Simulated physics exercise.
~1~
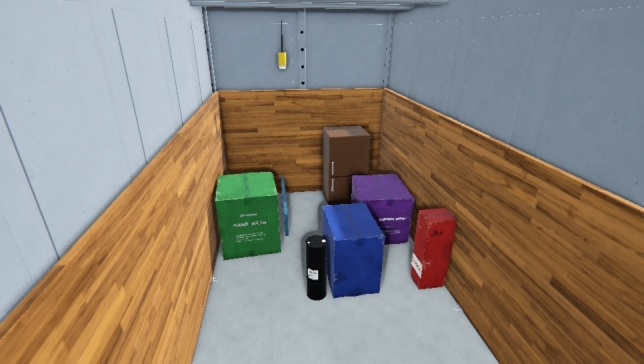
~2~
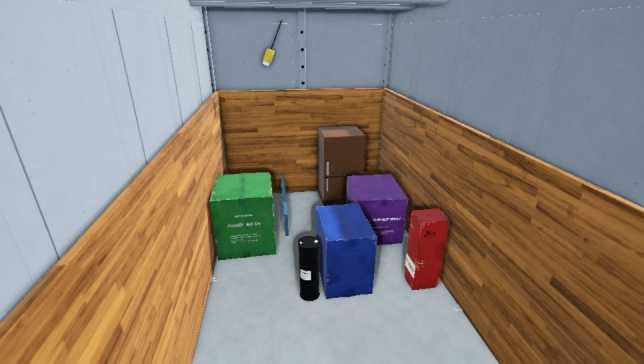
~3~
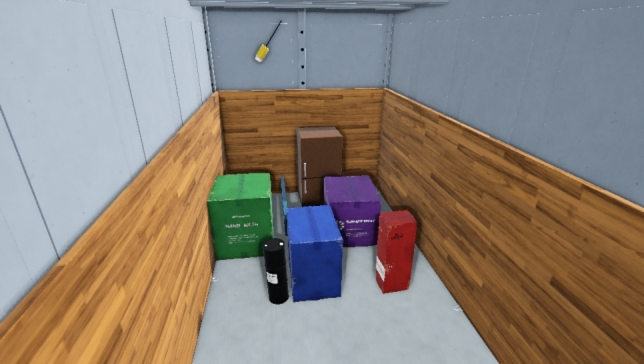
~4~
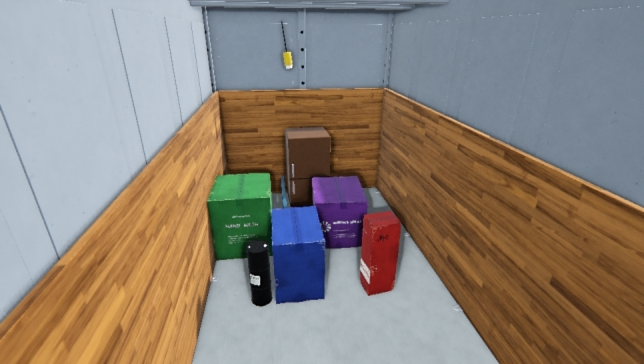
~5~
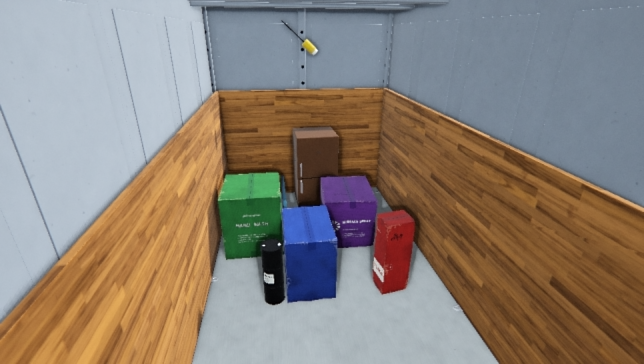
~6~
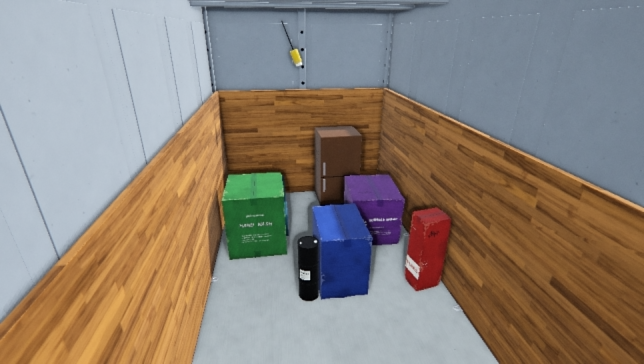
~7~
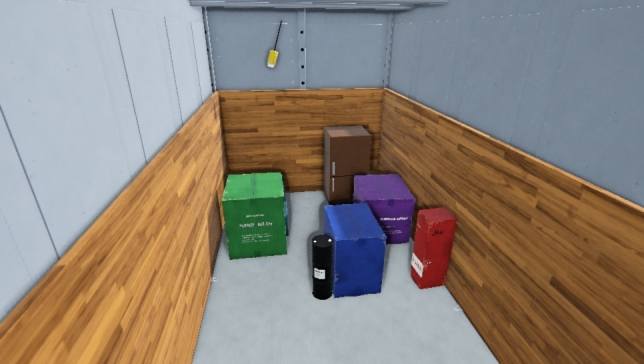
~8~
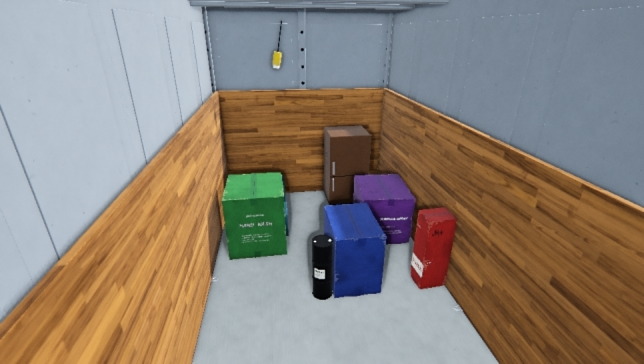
The load bay of a moving van, with wood-lined lower walls and a grey floor, is seen from behind, facing the front wall. A green box stands at the left, with a black canister and a blue box near the middle, a purple box and a tall brown appliance behind, and a red box at the right. As the yellow hanging lamp swings, the canister, appliance, and blue, red and purple boxes slide left, bunching near the green box. They then slide back to the right. Finally they rest upright, close to where they began, while the lamp still hangs slightly tilted.
